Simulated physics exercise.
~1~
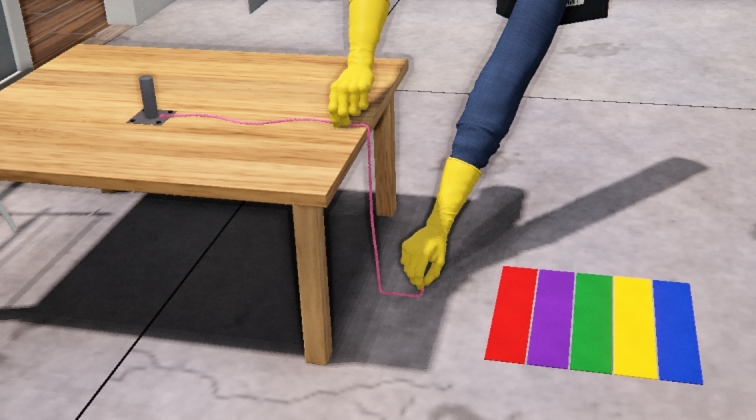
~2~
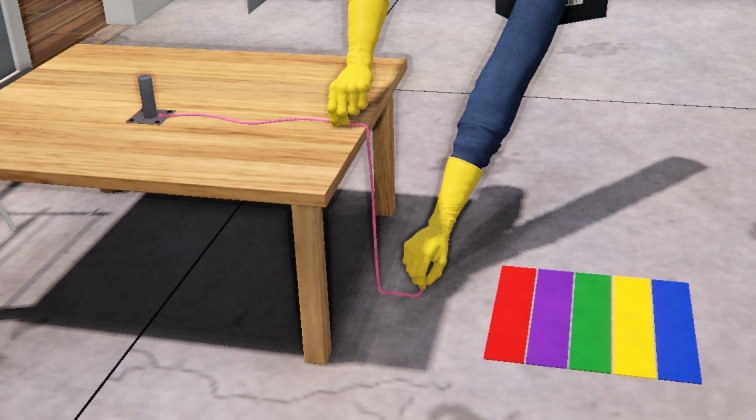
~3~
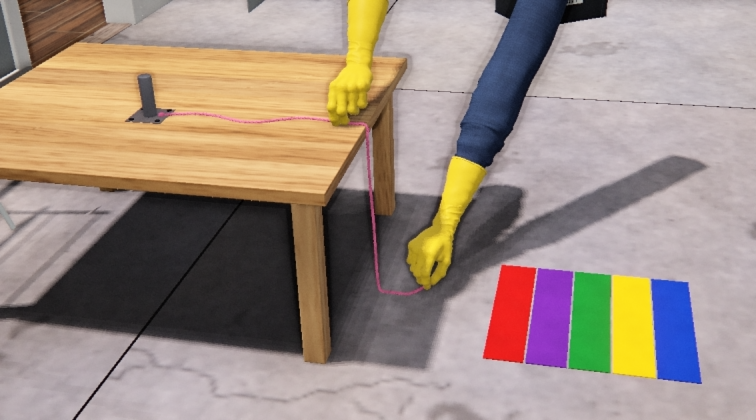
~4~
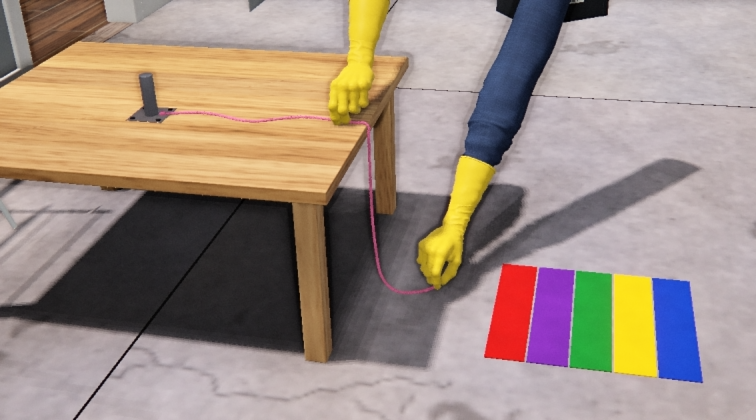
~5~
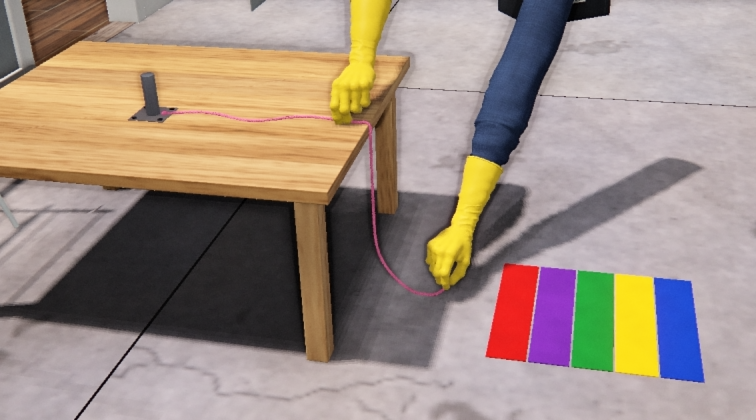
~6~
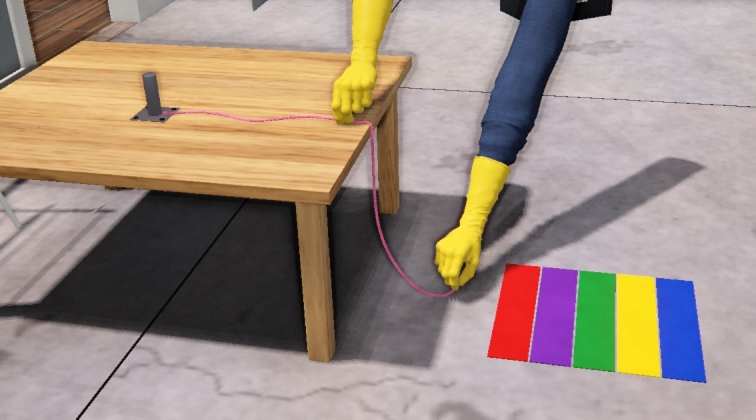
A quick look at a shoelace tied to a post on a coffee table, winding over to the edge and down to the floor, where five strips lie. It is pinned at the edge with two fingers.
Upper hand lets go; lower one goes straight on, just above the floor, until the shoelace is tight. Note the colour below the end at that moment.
Colour below: Purple.
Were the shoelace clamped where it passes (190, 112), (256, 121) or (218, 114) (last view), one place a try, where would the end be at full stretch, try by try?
Pixel places, try by try: (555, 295), (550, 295), (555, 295).
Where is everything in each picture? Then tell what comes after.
In the first picture, end (423, 284); red (508, 342); purple (549, 347); green (592, 352); yellow (635, 357); blue (679, 362).
In the second picture, end (426, 284); shoelace through (196, 115) (254, 123) (328, 121) (370, 160) (374, 221) (378, 283).
In the third picture, end (430, 284).
In the fourth picture, end (440, 283); shoelace through (197, 113) (255, 121) (329, 119) (369, 158) (372, 220) (384, 281).
In the fifth picture, end (449, 284).
In the sixth picture, end (458, 285); shoelace through (200, 112) (259, 121) (332, 119) (373, 158) (377, 219) (406, 278).
Soon after, end near (482, 287); short of the strips.
After that, end near (527, 292); over red.
At the stop, end near (555, 294); over purple. It halts on the purple strip.
